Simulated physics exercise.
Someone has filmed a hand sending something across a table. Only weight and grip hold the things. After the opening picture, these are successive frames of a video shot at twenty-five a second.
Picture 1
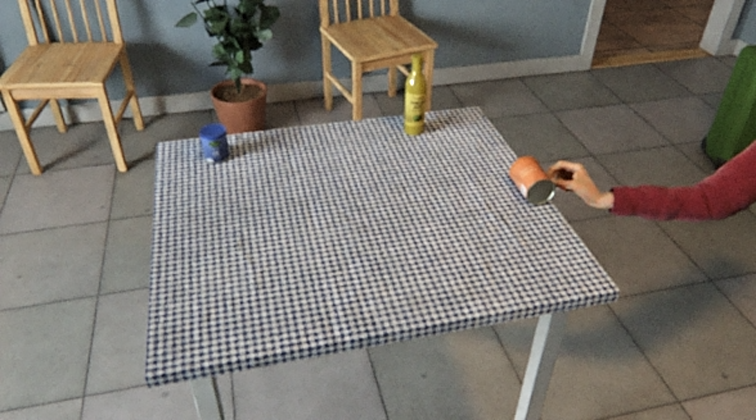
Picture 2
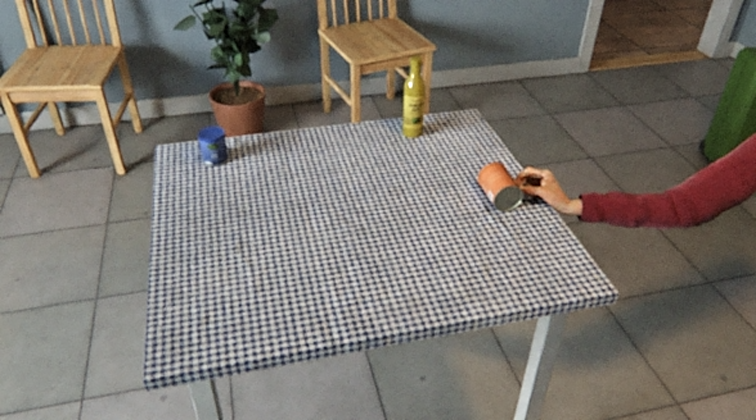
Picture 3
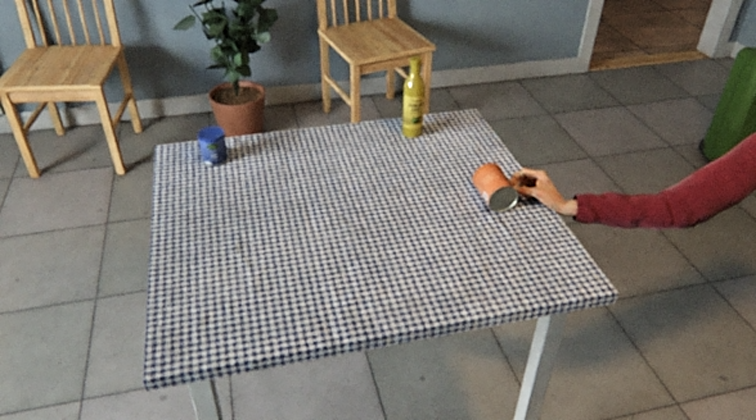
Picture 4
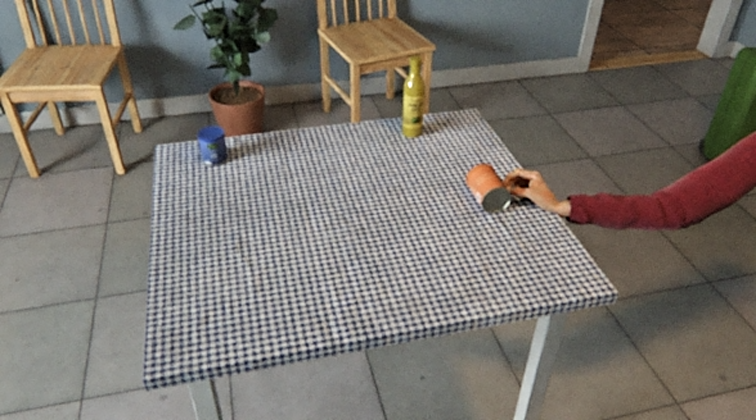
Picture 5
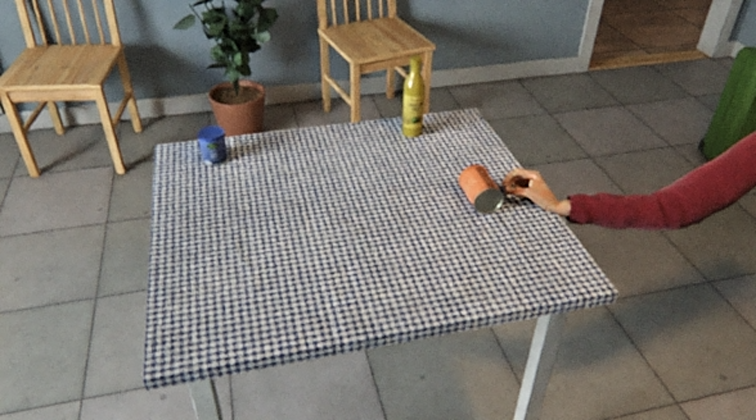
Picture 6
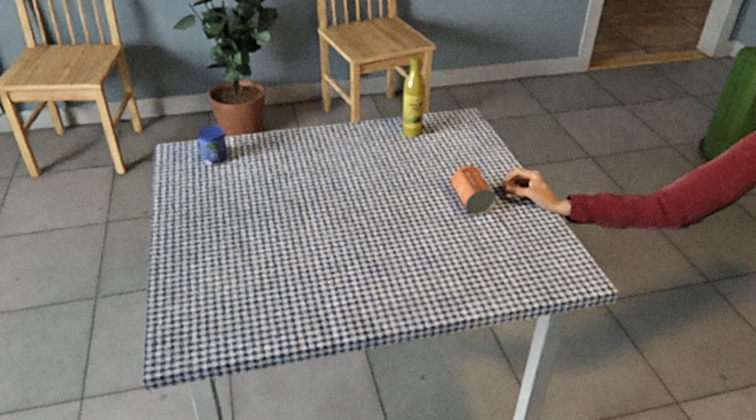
The video shows a hand reaching from the right to an orange tin lying on its side on a checkered table, moving it left, then letting go as the tin shifts slightly farther left, with a blue container and yellow bottle behind.
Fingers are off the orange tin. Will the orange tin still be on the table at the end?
The orange tin stays on the table.
Then, 0.20 s later than the last frame, orange tin moved well along near (440, 195).
Then, 0.50 s later than the last frame, orange tin moved well along near (402, 200).
When it is over, moved from the start, orange tin. End places, in pixels of the last picture, orange tin near (375, 204).
